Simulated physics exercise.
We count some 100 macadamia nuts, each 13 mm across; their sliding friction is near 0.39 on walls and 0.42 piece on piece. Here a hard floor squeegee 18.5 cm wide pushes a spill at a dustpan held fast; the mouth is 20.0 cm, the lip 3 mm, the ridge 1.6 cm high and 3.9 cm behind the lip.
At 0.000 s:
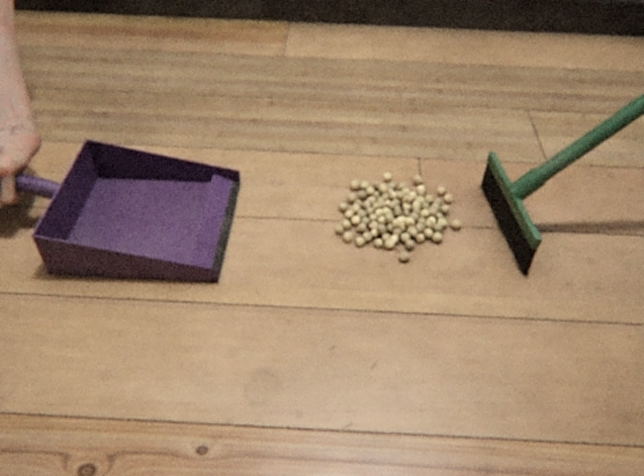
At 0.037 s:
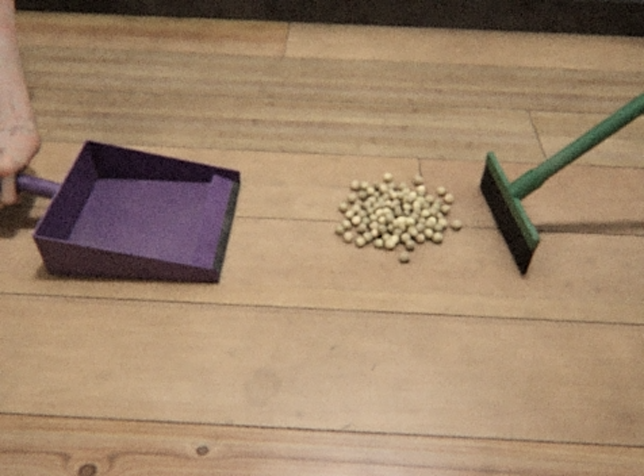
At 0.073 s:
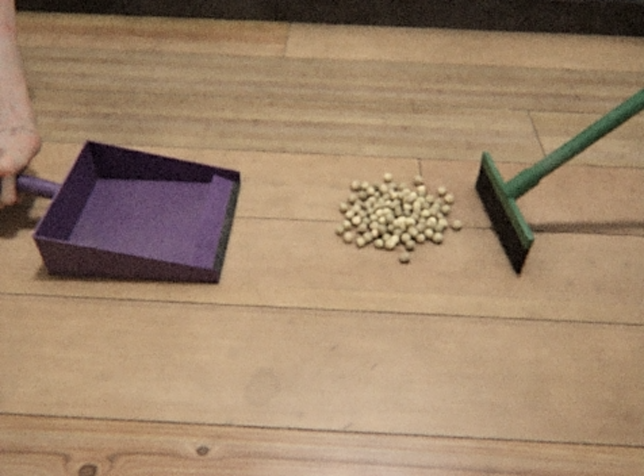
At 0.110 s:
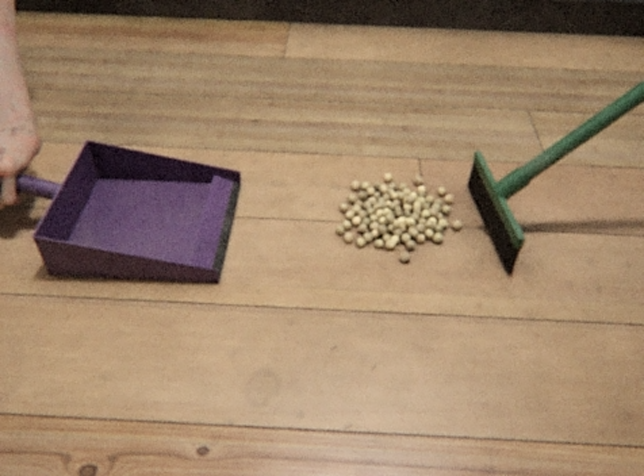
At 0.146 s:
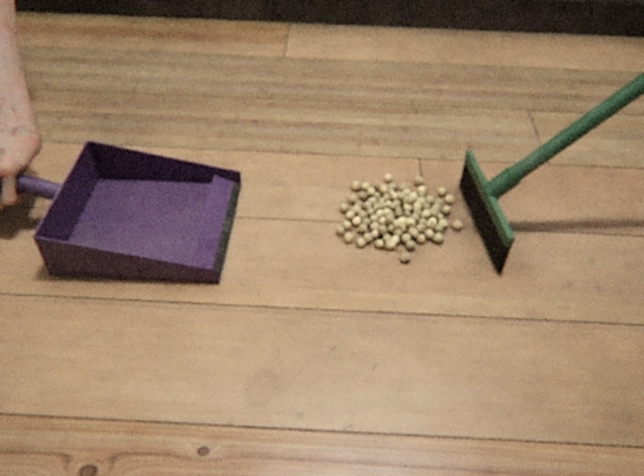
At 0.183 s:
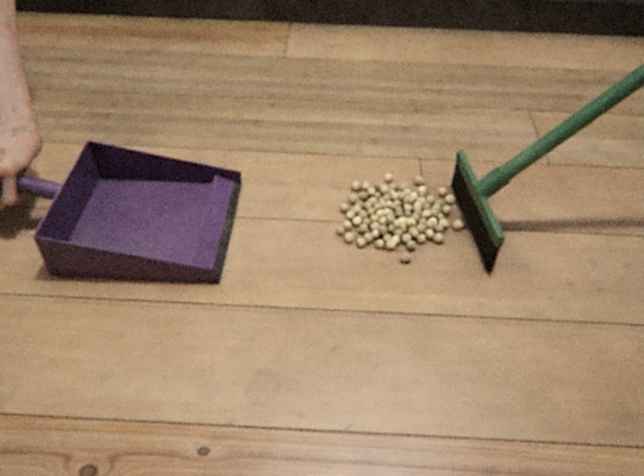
A green squeegee slides left across the wooden floor toward a pile of small round nuts.
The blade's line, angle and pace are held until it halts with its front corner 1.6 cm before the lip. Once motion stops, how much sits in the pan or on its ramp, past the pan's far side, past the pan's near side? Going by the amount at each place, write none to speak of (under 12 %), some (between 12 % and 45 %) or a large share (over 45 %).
Pan: Some, far side: Some, near side: None to speak of.
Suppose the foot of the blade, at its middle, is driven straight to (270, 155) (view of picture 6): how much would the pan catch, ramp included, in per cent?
I'd expect around 0 per cent.
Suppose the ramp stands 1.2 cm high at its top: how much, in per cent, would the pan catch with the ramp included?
Then around 25 percent, ramp counted.
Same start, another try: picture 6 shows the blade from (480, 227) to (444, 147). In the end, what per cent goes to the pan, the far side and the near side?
Pan: 0, far side: 30, near side: 0.
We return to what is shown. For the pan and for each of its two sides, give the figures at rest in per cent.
Well, the pan ends up with 20 percent, the far side with 20 percent, the near side with 5 percent.
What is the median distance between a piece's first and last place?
Median: Approx. 22 cm.
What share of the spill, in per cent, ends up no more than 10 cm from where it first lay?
5 %.
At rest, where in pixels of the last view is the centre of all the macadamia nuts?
Resting centre estimate: Around (240, 218).
Then, at 0.59 s, middle of the blade 19 cm from the lip; 0 % over the lip, far side 15 %, near side 0 %.
Then, at 0.86 s, middle of the blade 10 cm from the lip; 0 % over the lip, far side 20 %, near side 0 %.
After 1.24 s, middle of the blade 3 cm from the lip; 20 % over the lip, far side 20 %, near side 5 %.
At rest (1.7 s), pan 20 %, far side 20 %, near side 5 %, in front of the lip or behind the blade 55 %.
